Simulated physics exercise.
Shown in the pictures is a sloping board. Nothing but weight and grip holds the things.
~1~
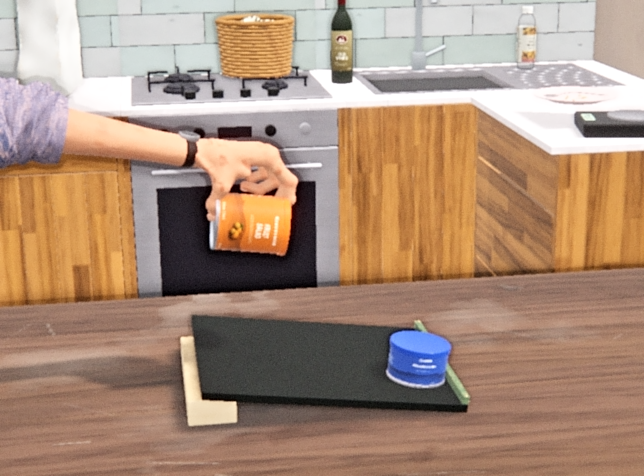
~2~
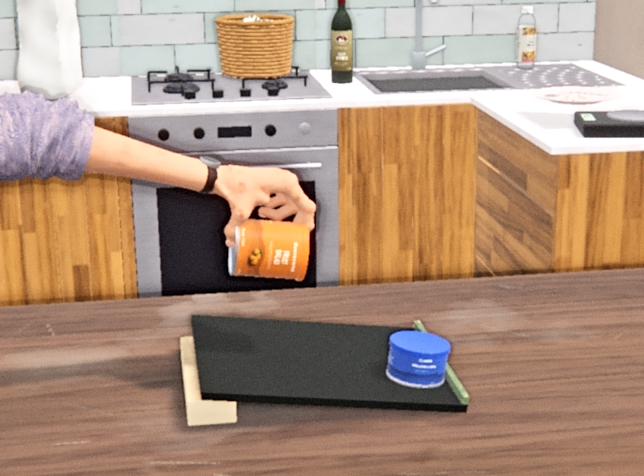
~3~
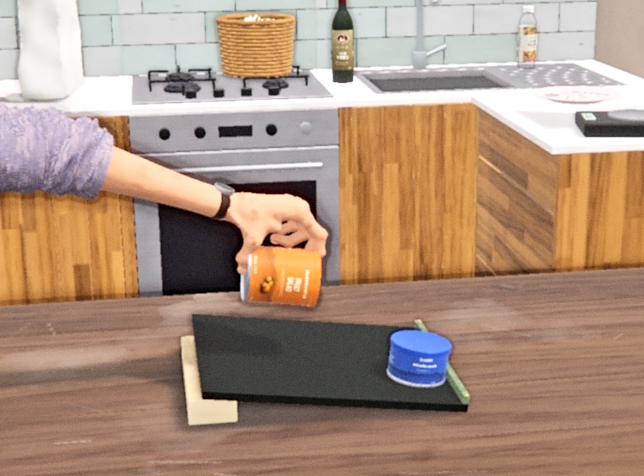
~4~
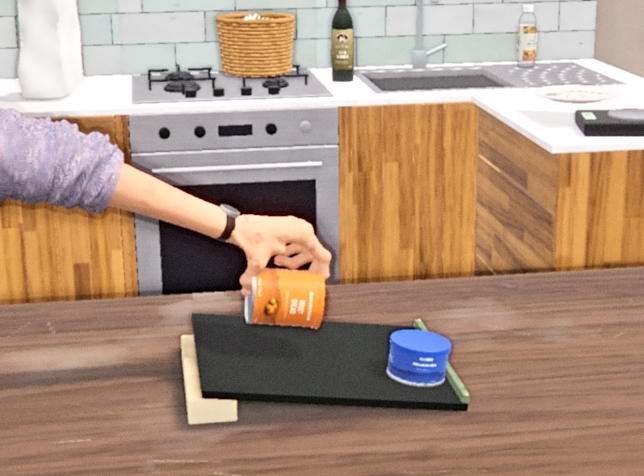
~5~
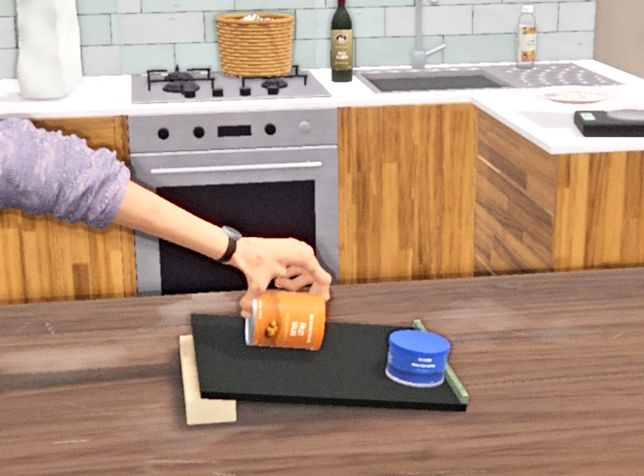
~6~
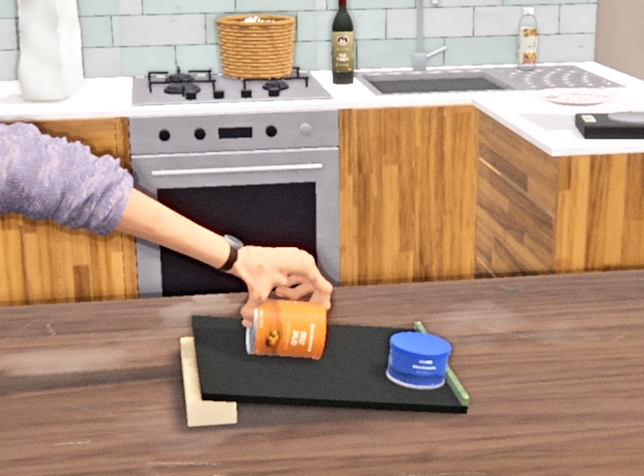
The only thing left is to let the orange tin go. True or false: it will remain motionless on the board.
True.
Then, 0.20 s on from there, no change.
Then, 0.50 s on from there, orange tin resting near (285, 328).
In the end, both unmoved. At the end, from the last picture's camera, orange tin near (285, 328). The orange tin keeps its place.
